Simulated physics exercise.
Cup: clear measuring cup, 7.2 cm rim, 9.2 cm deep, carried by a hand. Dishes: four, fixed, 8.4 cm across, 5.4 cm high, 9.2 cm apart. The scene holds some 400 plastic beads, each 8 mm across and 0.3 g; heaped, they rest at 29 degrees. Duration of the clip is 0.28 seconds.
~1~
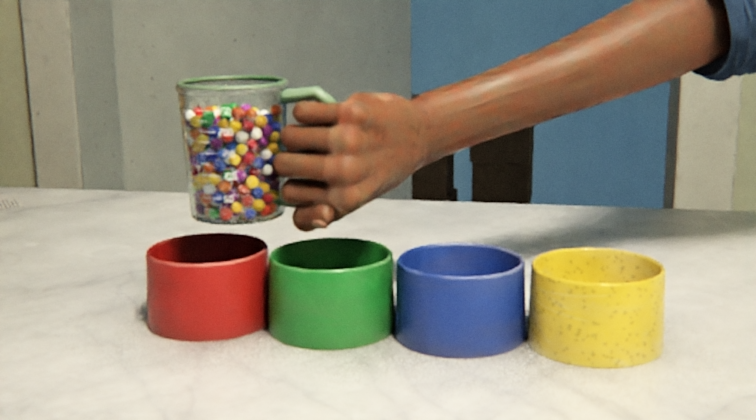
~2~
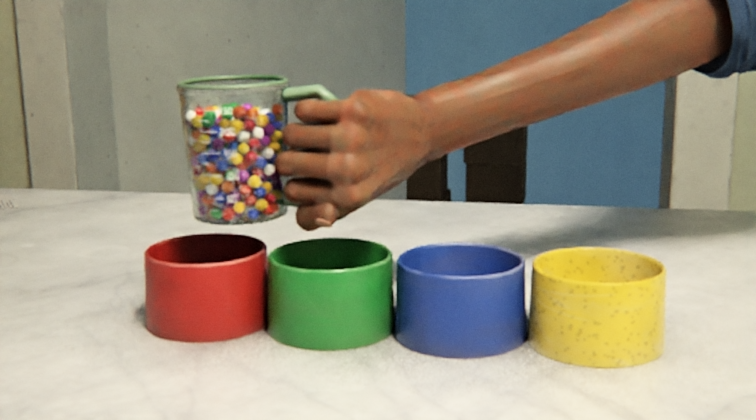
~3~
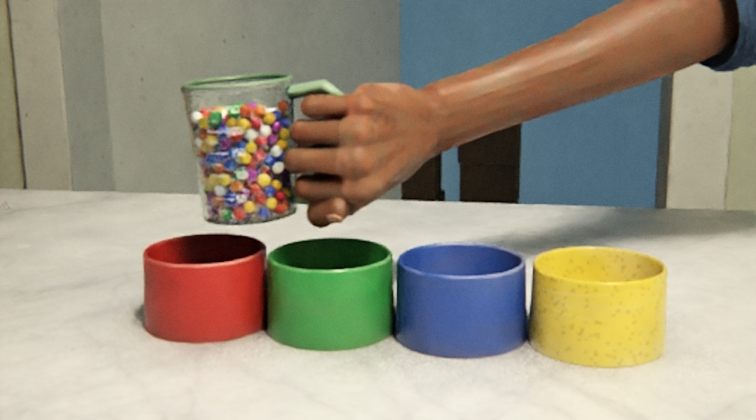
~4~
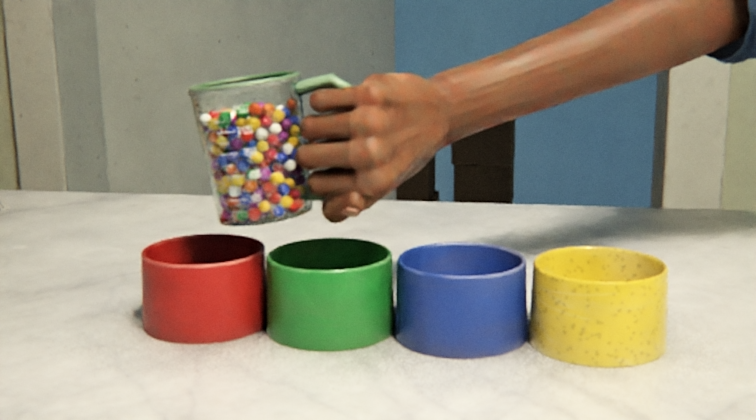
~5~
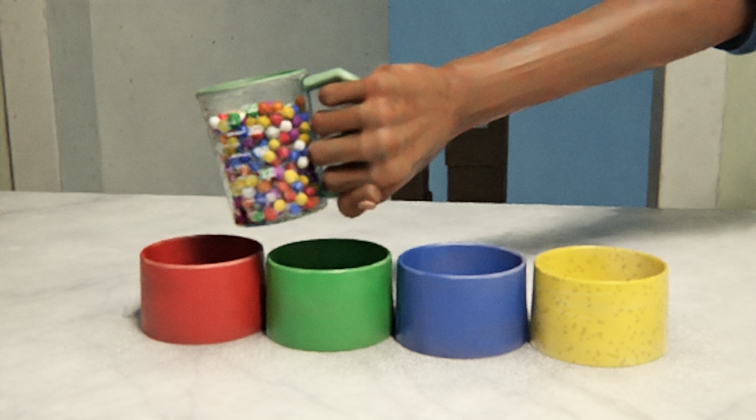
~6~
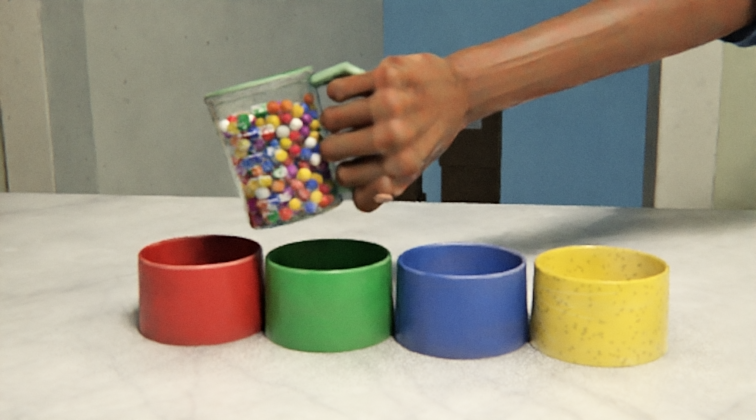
On a pale marble tabletop, a hand held a clear cup of colourful beads above a row of red, green, blue and yellow dishes, then moved it slightly right while tilting it gently left.
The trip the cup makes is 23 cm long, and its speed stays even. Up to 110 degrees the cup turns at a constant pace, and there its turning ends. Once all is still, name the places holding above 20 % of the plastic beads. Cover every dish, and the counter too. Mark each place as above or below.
Marks: Red below, blue above, green below, yellow below, counter below.
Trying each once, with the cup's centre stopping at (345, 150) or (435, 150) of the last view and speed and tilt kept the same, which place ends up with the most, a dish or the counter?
Red, then green.
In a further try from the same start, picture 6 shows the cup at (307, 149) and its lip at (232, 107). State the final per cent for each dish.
Red: 0 / blue: 100 / green: 0 / yellow: 0.
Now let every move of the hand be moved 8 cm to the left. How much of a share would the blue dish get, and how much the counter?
The blue dish would get 0 and the counter 10.
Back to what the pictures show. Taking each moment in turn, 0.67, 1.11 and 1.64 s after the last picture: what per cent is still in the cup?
Series: 100 / 95 / 35 per cent.
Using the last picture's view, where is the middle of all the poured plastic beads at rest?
Roughly (464, 291).
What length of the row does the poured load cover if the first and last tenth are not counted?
That stretch measures near 5 centimetres.
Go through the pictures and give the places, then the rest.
In the first picture, cup at (235, 149), tilt 0 degrees, lip at (183, 82), moved 0.0 cm; middle of the pieces at (243, 159); red dish at (208, 249); green dish at (331, 254); blue dish at (461, 260); yellow dish at (597, 266).
In the second picture, cup at (237, 149), tilt 1 degrees, lip at (184, 83), moved 0.2 cm; middle of the pieces at (245, 159).
In the third picture, cup at (245, 148), tilt 3 degrees, lip at (188, 85), moved 0.8 cm; middle of the pieces at (253, 158).
In the fourth picture, cup at (256, 148), tilt 7 degrees, lip at (195, 88), moved 1.7 cm; middle of the pieces at (265, 158).
In the fifth picture, cup at (267, 148), tilt 11 degrees, lip at (202, 92), moved 2.5 cm; middle of the pieces at (277, 157).
In the sixth picture, cup at (278, 149), tilt 15 degrees, lip at (210, 96), moved 3.4 cm; middle of the pieces at (289, 157); red dish at (201, 251); green dish at (328, 255); blue dish at (462, 260); yellow dish at (601, 264).
Then, 0.67 s after the last picture, tilt 59 degrees; cup holds 100 %.
Then, 1.11 s after the last picture, tilt 89 degrees; cup holds 95 %.
Then, 1.64 s after the last picture, tilt 110 degrees; cup holds 35 %, blue 65 %.
In the end, red 0 %, blue 100 %, green 0 %, yellow 0 %, counter 0 %.
